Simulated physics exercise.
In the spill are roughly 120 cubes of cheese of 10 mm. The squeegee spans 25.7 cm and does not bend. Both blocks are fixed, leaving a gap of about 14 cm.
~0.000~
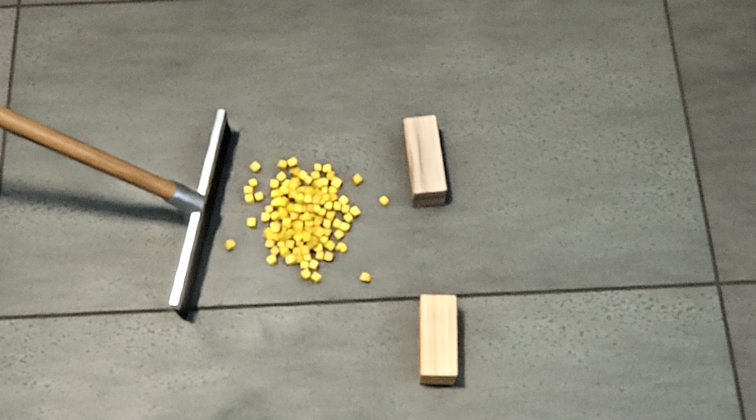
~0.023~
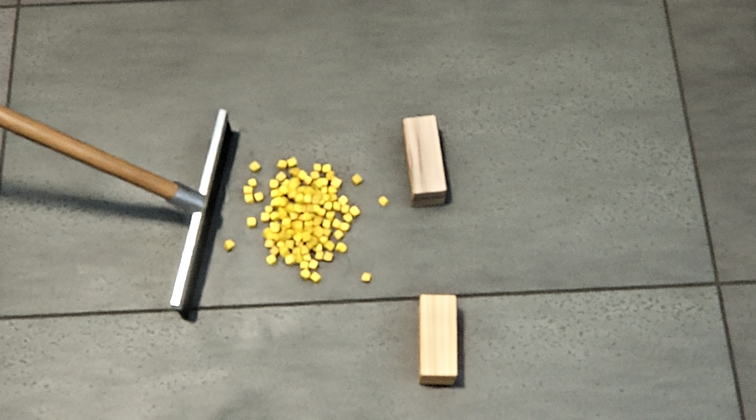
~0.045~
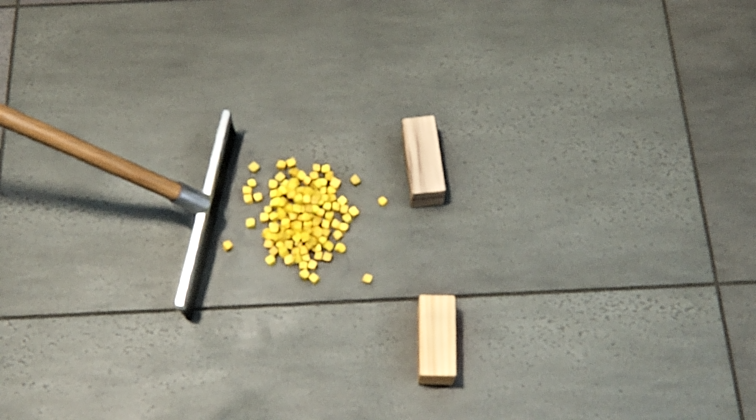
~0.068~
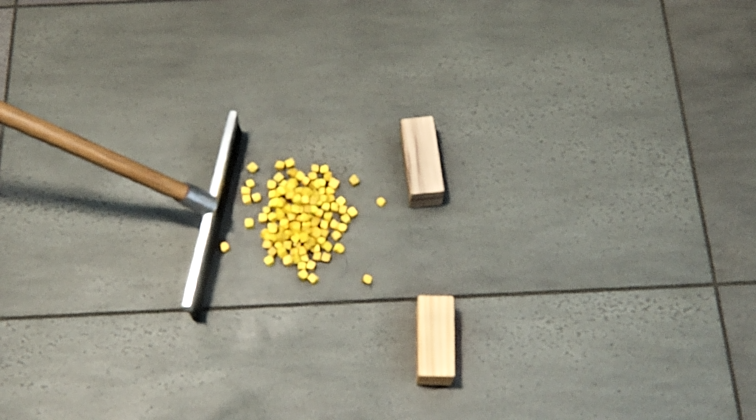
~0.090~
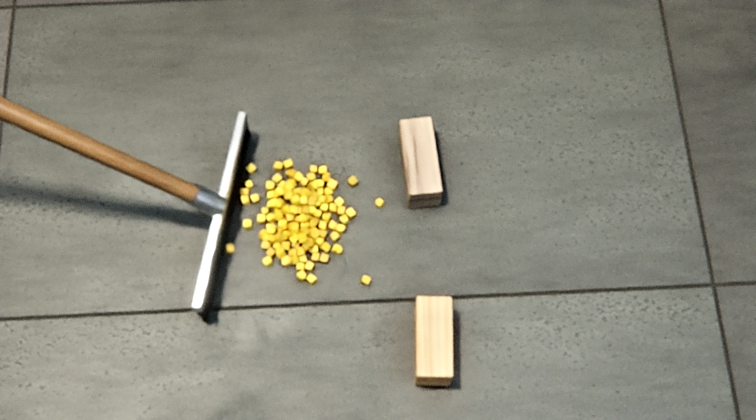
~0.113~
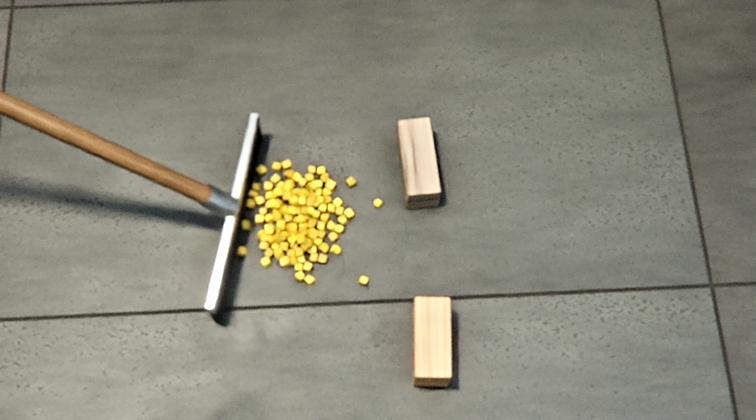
A squeegee with a wooden handle slides a short way right across grey tiles, reaching the left edge of a pile of small yellow cubes and nudging a few, while two wooden blocks stay in place on the right.
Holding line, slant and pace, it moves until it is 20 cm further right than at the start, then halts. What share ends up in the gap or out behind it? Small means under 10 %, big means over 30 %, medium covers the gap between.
Medium.
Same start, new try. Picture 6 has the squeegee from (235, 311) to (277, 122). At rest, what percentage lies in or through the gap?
Through the gap: 40 per cent.
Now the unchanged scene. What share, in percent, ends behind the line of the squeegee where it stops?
0 %.
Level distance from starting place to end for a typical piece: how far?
It works out at about 14 centimetres.
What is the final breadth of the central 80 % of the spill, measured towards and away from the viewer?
About 16 cm.
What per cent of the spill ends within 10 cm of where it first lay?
Roughly 15 percent.
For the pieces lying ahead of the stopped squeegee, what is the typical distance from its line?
Distance: Around 4 cm.
Then, at 0.27 s, squeegee 17 cm from its start, spill 17 cm wide; held up before the blocks 100 %.
Then, at 0.43 s, squeegee 20 cm from its start, spill 20 cm wide; in or through the gap 20 %, held up before the blocks 80 %.
Then, at 0.56 s, squeegee 20 cm from its start, spill 20 cm wide; in or through the gap 25 %, held up before the blocks 75 %.
In the end, at 1.4 s, in or through the gap 25 %, round the near block 0 %, round the far block 0 %, held up before the blocks 75 %.
